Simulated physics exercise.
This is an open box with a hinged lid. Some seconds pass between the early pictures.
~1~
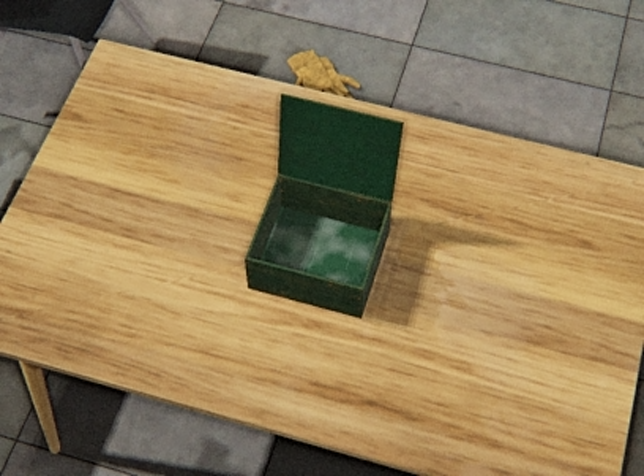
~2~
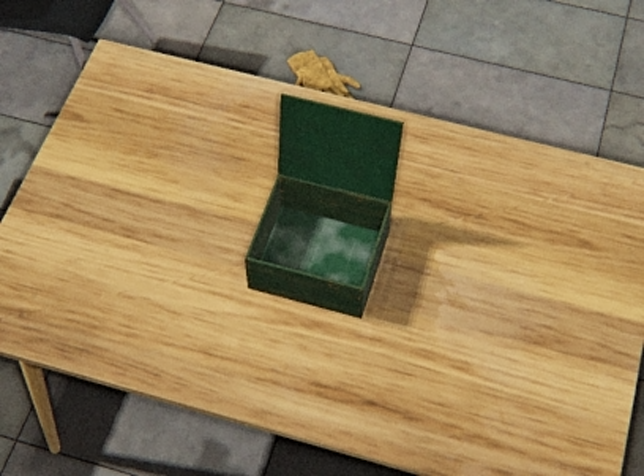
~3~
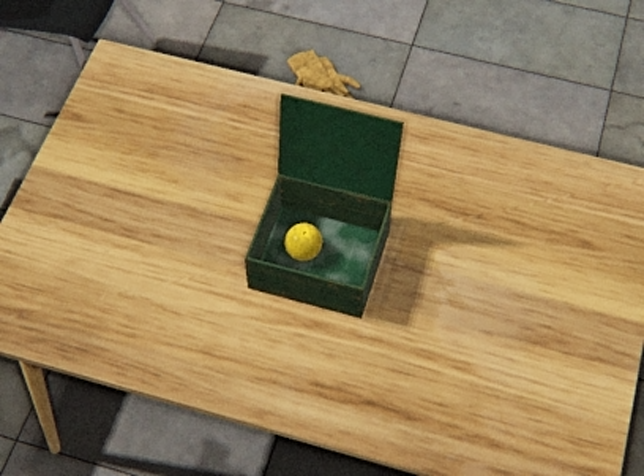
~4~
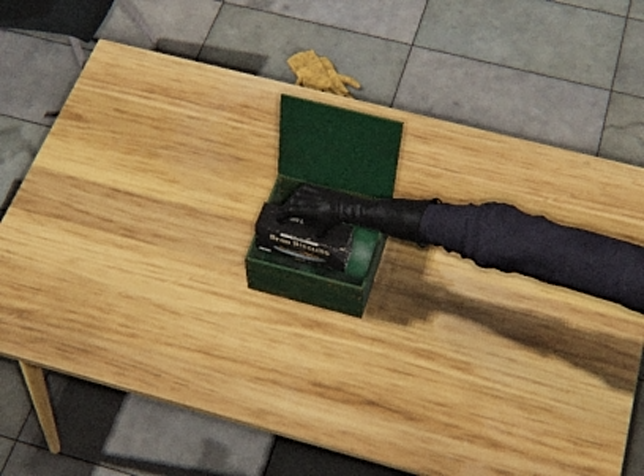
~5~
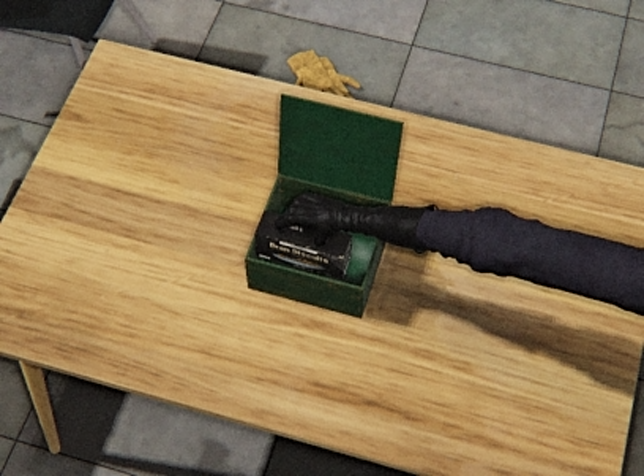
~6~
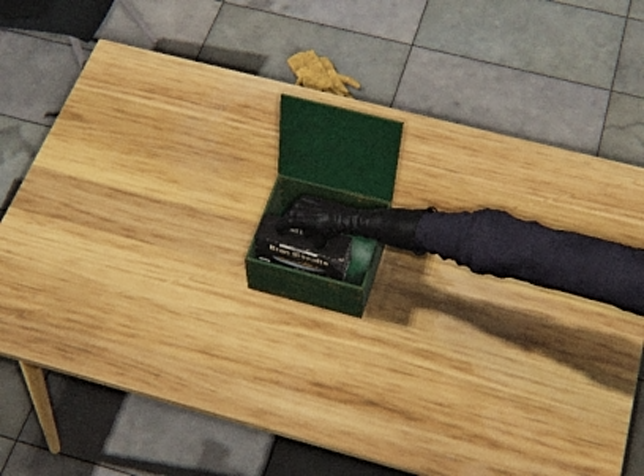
On a wooden table, a yellow ball appears in an open green box, then a black-gloved hand lowers a black carton inside.
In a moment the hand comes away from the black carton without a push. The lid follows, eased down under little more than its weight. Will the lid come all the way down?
The lid shuts flat.
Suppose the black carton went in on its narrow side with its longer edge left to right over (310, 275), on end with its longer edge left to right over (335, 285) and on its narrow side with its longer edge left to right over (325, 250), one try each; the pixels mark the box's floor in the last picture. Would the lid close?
First try: It closes; second try: It is held up; third try: It shuts flat.
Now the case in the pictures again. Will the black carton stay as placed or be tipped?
It stays as placed.
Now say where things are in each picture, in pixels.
In the first picture, the last thing is not in view yet.
In the second picture, the last thing is not in view yet.
In the third picture, the last thing is not in view yet; yellow apple (304, 242).
In the fourth picture, on its way; black carton (304, 237).
In the fifth picture, on its way; black carton (303, 245).
In the sixth picture, put in, still held; black carton (303, 248).
Then, 1.00 s past the last view, lid starting down; black carton displaced a little near (299, 274); yellow apple displaced about its own width.
Then, 1.80 s past the last view, lid 44° above the rim; black carton displaced a little near (299, 274); yellow apple displaced about its own width.
Finally, lid shut; moved from the start, black carton and yellow apple. Final places as the last picture's camera would see them, black carton near (299, 274).
